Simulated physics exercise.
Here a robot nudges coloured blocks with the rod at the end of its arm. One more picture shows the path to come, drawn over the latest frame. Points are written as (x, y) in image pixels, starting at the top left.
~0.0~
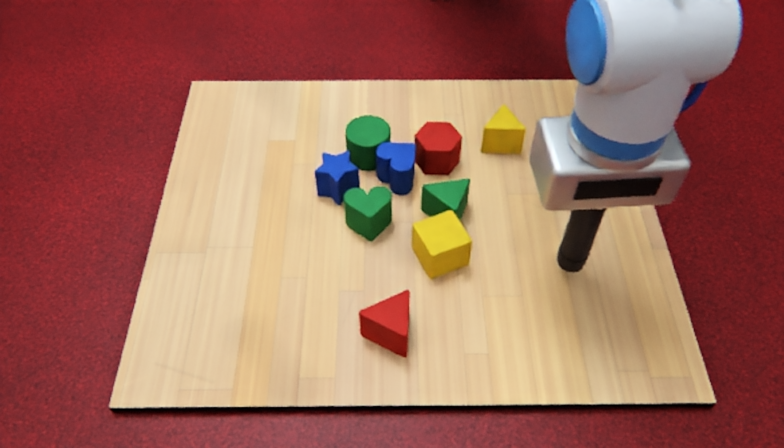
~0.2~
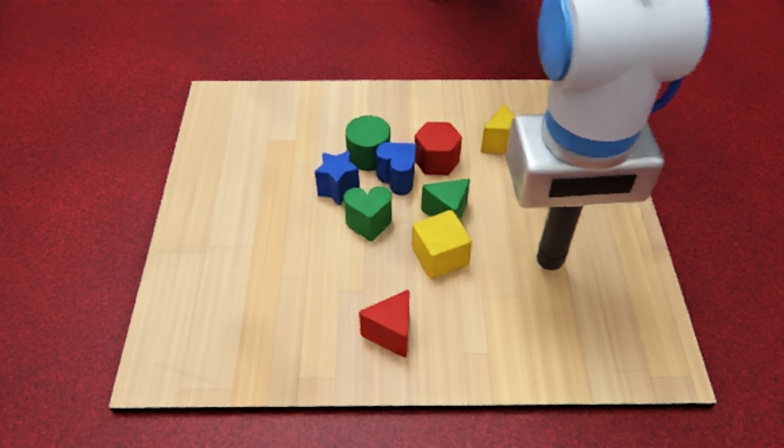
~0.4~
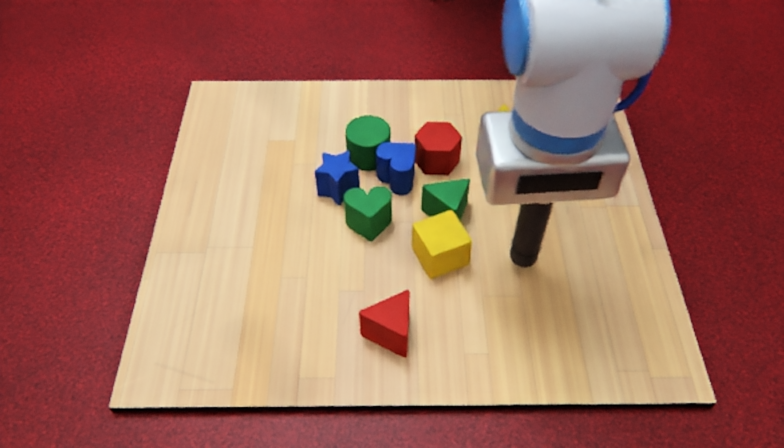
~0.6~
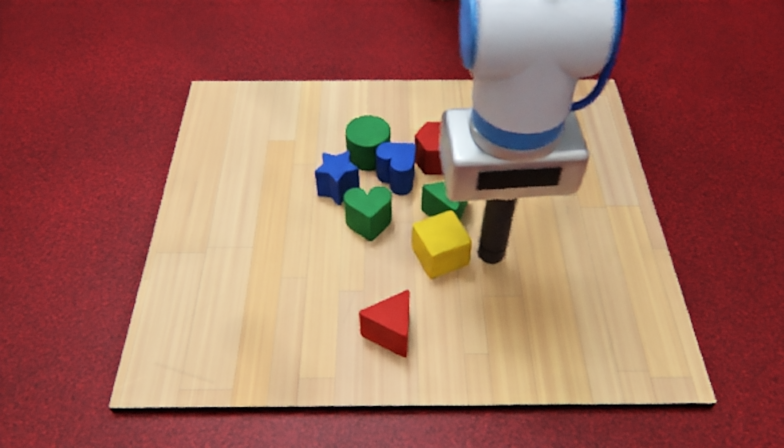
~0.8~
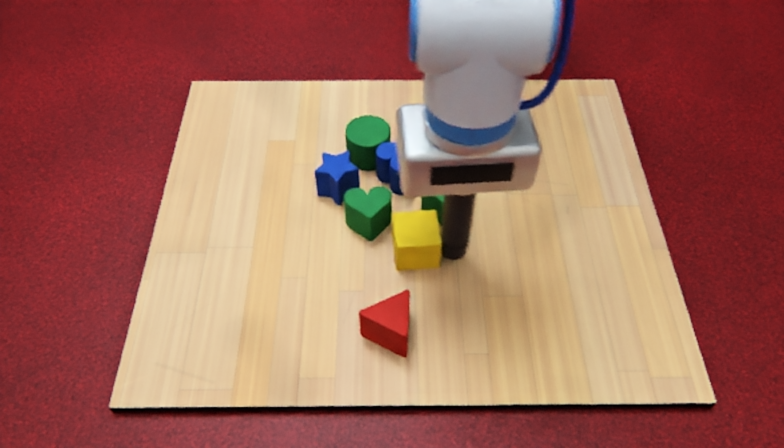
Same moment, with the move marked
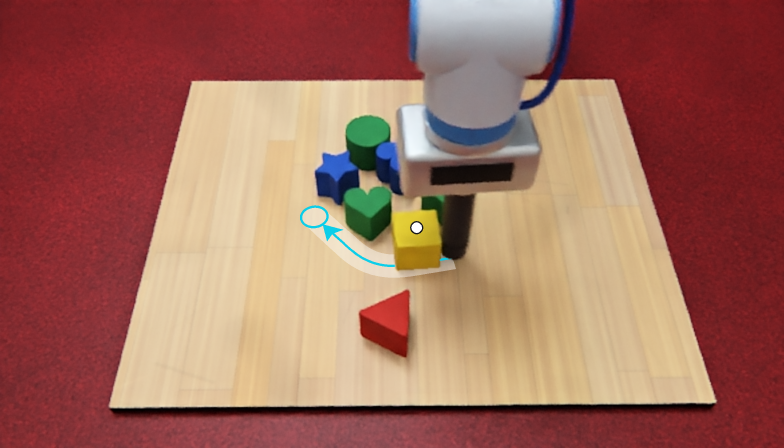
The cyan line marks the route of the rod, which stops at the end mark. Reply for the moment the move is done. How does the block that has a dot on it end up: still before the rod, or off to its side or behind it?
By then it is in front of the rod.
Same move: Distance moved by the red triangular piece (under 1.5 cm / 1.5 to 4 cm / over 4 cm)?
Short of 1.5 cm.
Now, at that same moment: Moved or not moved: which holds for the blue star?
Moved away.
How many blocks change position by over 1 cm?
My forecast: 3 or more.
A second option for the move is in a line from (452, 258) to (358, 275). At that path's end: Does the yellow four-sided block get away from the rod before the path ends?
Yes, I think so.
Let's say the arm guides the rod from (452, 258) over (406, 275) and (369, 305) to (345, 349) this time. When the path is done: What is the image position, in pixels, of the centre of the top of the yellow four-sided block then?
Its top middle will sit at (382, 229).
Path on the board, from (452, 258) by way of (398, 266) and (349, 248) to (314, 217); the dot is on the yellow four-sided block.
The first path, step by step. One third of the way, rod at (397, 258); green heart at (357, 189); yellow four-sided block at (372, 221), turned 55° clockwise.
Two thirds of the way, rod at (347, 239); blue star at (328, 141), turned 55° clockwise; green heart at (331, 167), turned 25° clockwise; yellow four-sided block at (328, 200), turned 70° clockwise.
At the end, rod at (313, 208); blue star at (327, 119), turned 100° clockwise; green heart at (311, 139), turned 40° clockwise; red triangular piece in place; yellow four-sided block at (298, 168), turned 85° clockwise; green triangular piece in place.
